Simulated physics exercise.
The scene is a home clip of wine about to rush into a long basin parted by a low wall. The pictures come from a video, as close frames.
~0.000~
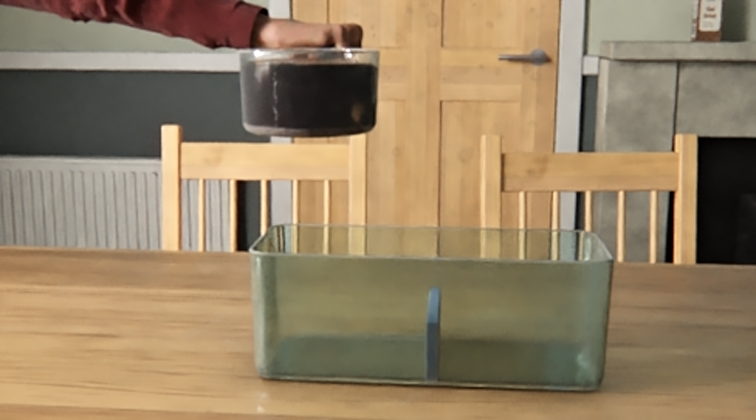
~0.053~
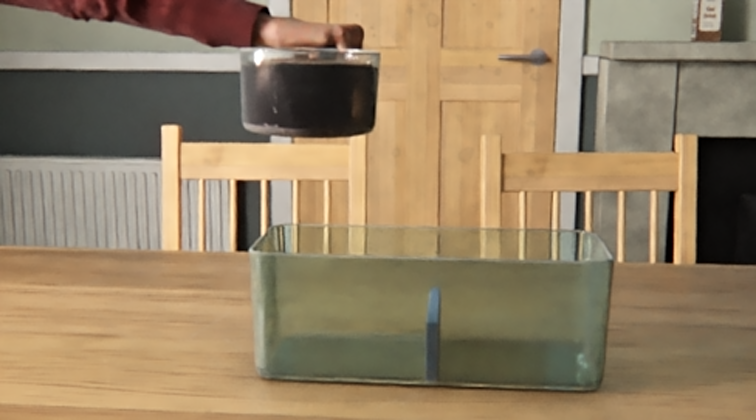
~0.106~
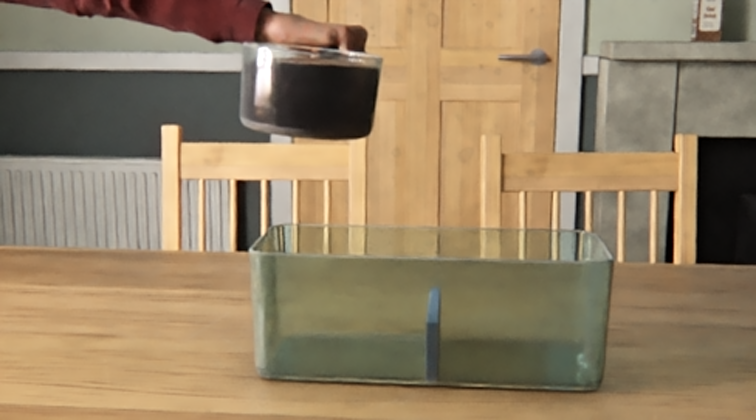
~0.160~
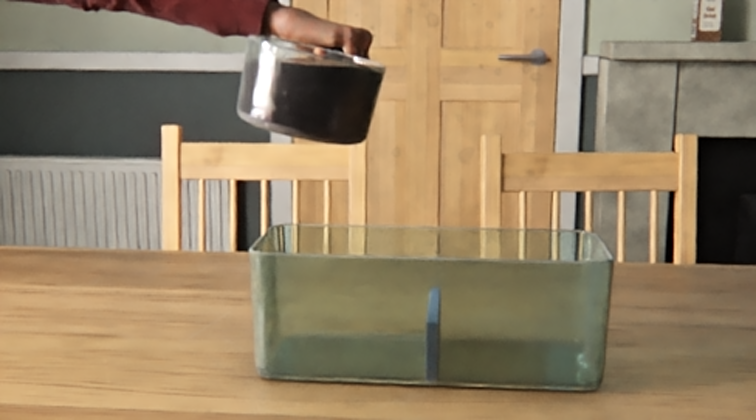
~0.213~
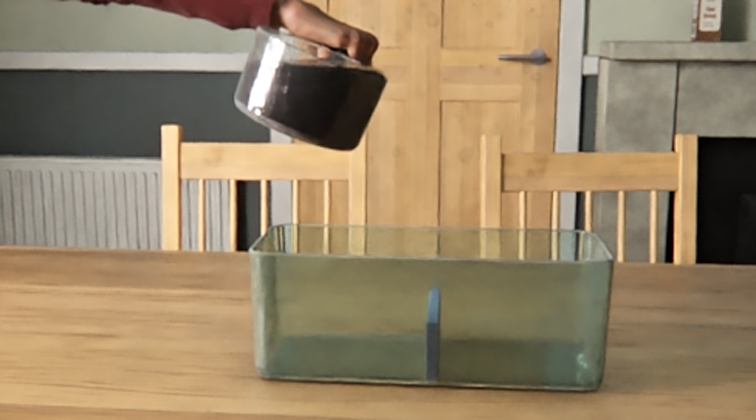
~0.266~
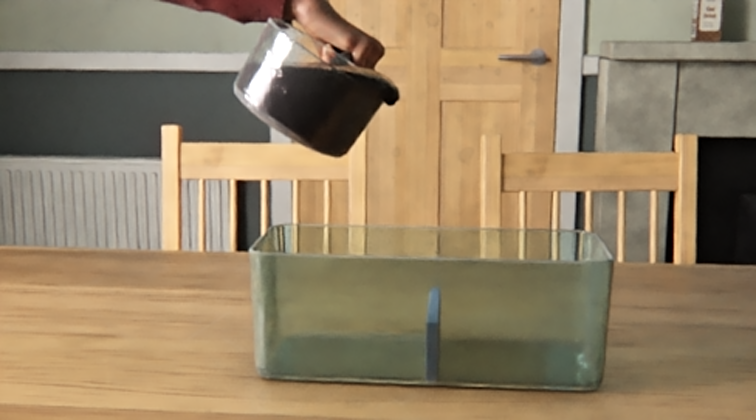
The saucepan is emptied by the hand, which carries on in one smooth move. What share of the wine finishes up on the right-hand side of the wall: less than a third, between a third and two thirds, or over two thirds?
Middling share.
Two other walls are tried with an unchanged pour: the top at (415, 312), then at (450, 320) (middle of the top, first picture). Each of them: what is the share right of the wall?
My guess is some 75 percent the first time and some 40 percent the second.
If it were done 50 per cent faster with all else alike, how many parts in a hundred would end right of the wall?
I'd put it at some 40 percent.
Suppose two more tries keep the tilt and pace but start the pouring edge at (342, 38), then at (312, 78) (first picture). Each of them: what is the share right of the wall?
20 % and 5 %.
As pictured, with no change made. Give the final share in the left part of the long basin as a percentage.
Roughly 45 %.
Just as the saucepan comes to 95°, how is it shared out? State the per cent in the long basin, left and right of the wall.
About 5 per cent left, 25 per cent right.
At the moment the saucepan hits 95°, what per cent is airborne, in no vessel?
Estimated at 40 per cent or so.
A moment on, the saucepan is tipped on its side and 30 per cent is still to pour, 3 is left of the wall and 26 right of it.
Next, the saucepan is tipped right over and 5 per cent is still to pour, 32 is left of the wall and 56 right of it.
Then the saucepan is tipped right over and 0 per cent is still to pour, 43 is left of the wall and 55 right of it.
Later the saucepan is tipped right over and 0 per cent is still to pour, 43 is left of the wall and 56 right of it.
At rest 43 per cent lies left of the wall, 56 right of it and 1 outside.
